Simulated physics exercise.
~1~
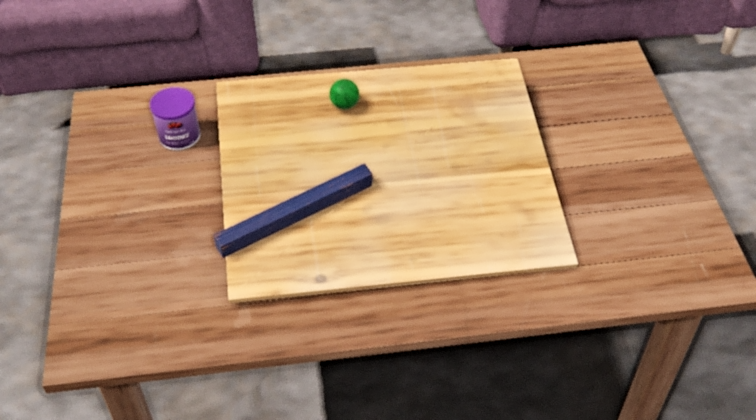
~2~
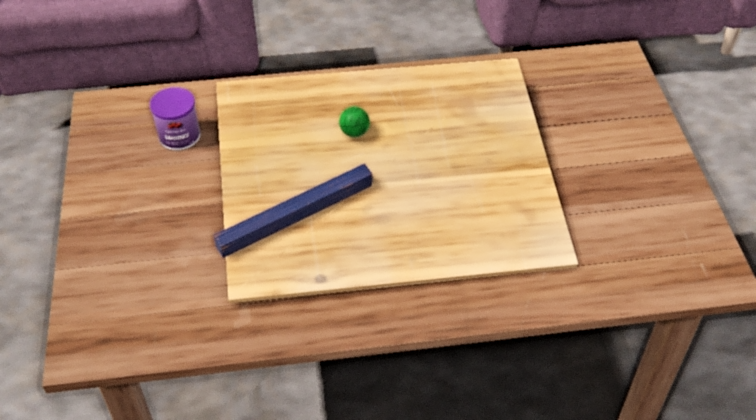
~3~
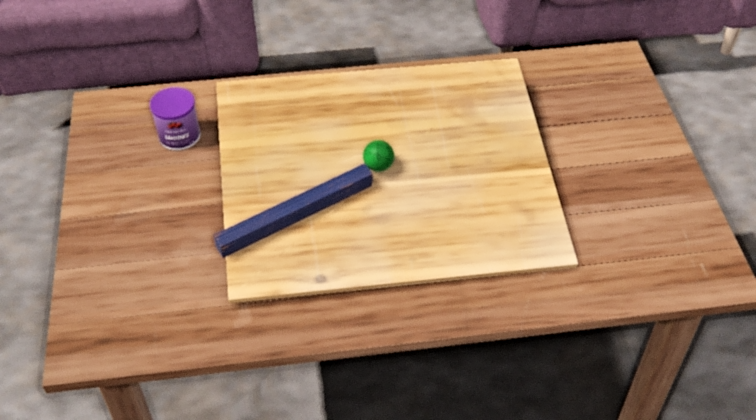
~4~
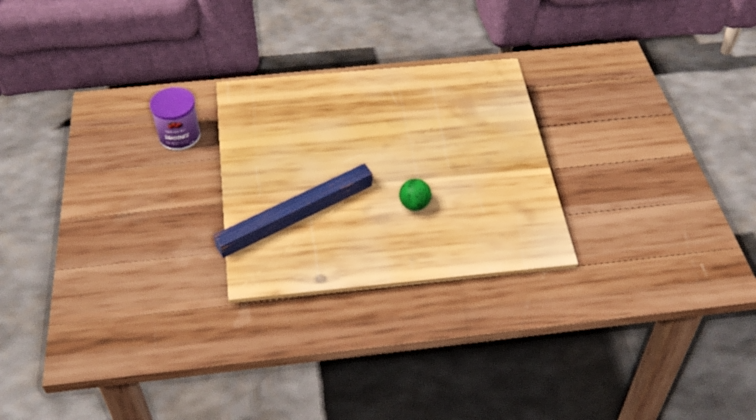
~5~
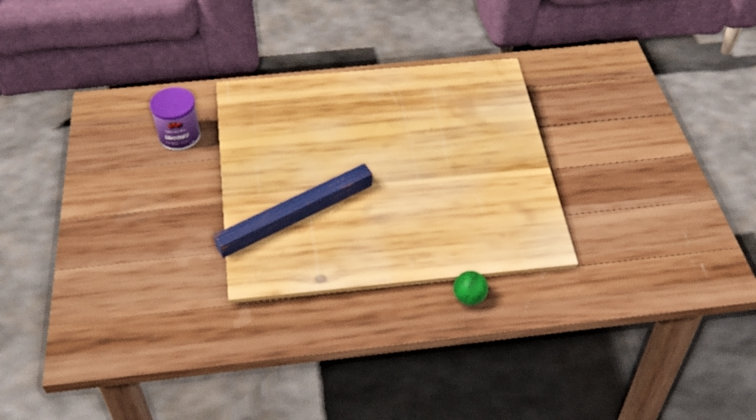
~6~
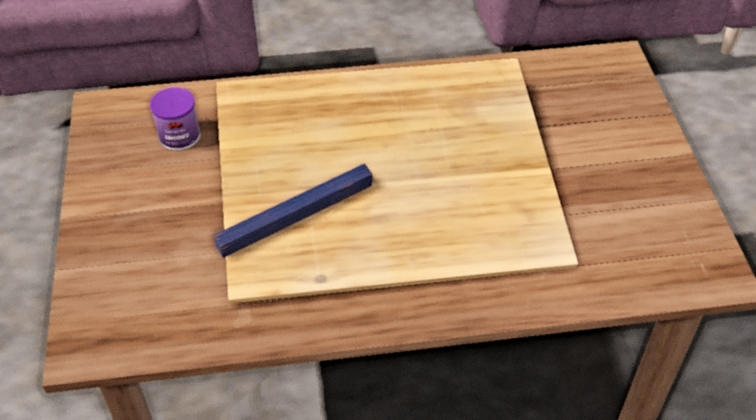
A wooden table with a pale, slightly skewed board on top stands between purple sofas, seen from above at an angle by a still camera. A dark blue bar lies diagonally on the left half of the board, a green ball sits near its far edge, and a purple tin stands to the left. The ball rolls toward the near side, then drifts right as it passes close by the upper end of the bar. It continues down and right across the board and crosses the near edge. Finally the ball is out of sight, while the bar and tin remain in place.
